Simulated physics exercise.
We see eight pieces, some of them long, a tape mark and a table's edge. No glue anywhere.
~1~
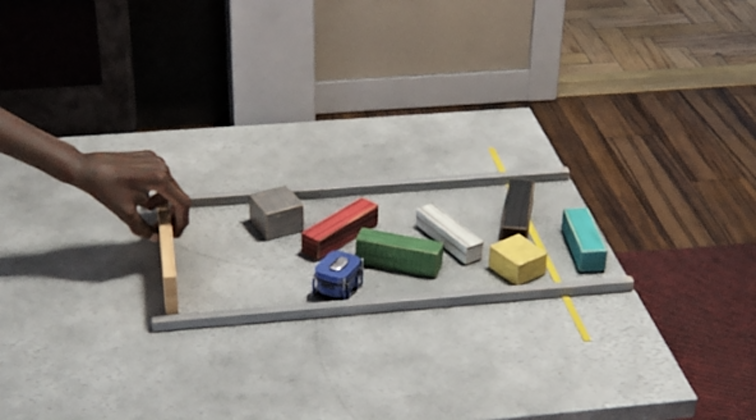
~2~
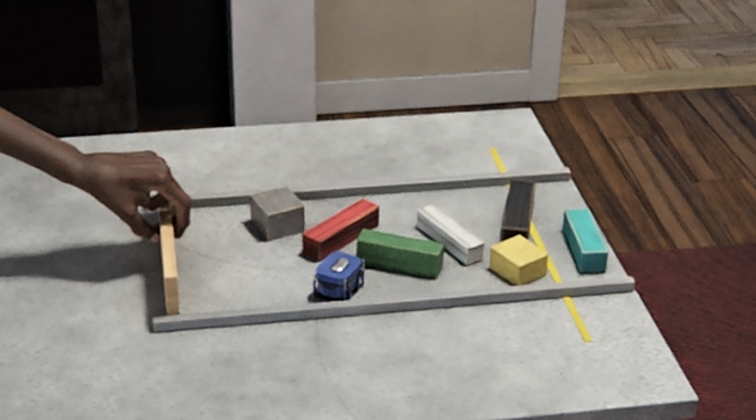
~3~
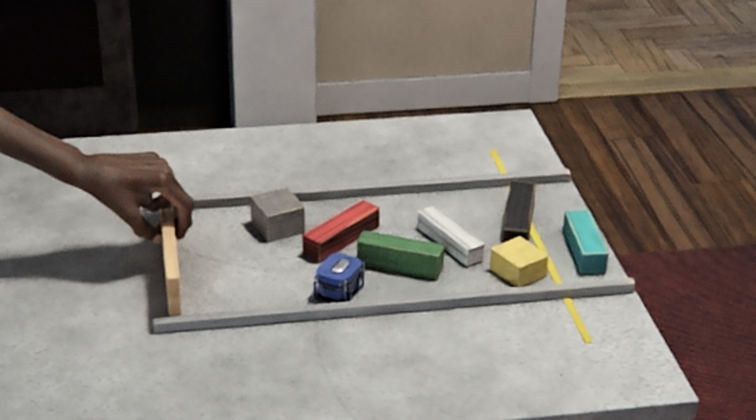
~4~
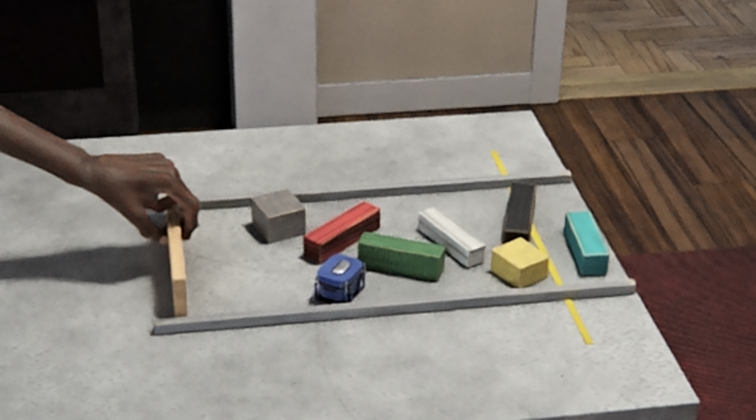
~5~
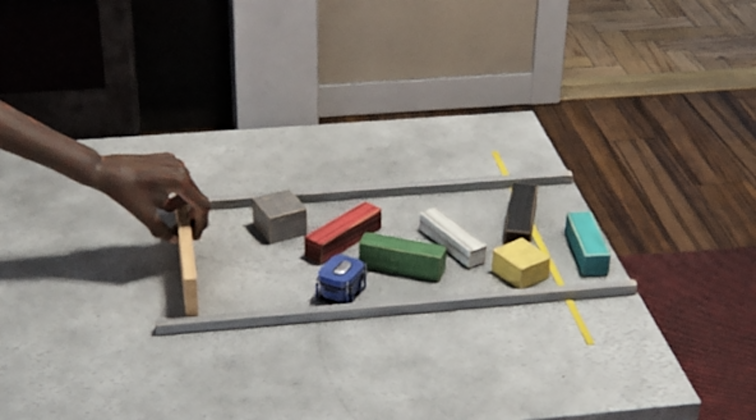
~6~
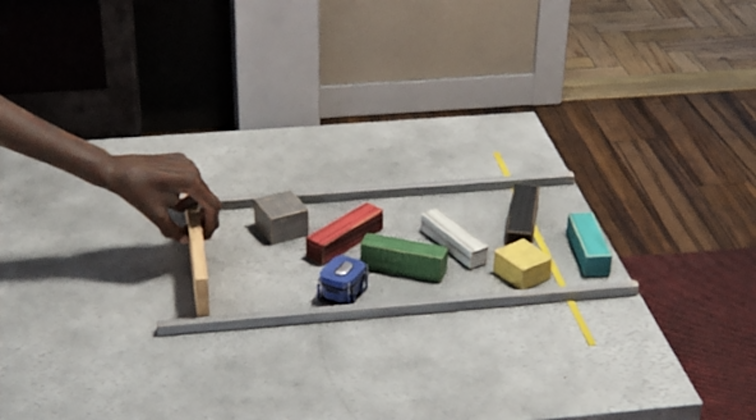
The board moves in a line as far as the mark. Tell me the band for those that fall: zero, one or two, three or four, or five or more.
The number that fall off is three or four.
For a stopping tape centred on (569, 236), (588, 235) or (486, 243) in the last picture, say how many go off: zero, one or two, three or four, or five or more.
The falls would be five or more; more than four; no fall at all.
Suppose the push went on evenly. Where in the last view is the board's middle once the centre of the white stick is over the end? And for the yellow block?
For the white stick at (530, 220), for the yellow block at (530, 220).
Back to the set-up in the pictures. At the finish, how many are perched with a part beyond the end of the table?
Overhanging: 1.
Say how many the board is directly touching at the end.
The number is 3.
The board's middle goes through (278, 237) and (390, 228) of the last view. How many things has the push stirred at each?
At the one place 1, at the other 5.
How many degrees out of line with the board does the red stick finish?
Near 40 degrees.
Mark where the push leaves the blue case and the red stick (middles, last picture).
The blue case at (574, 262), the red stick at (574, 221).
A little later, none off yet; turquoise stick at rest near (589, 244); black stick at rest near (522, 217); yellow block at rest near (522, 265).
Next, none off yet; turquoise stick shifted a little near (615, 244); black stick shifted about its own width near (588, 214); yellow block shifted about its own width near (580, 263).
When it is over, the number that fall off is three or four; down, white stick, yellow block, black stick and turquoise stick.
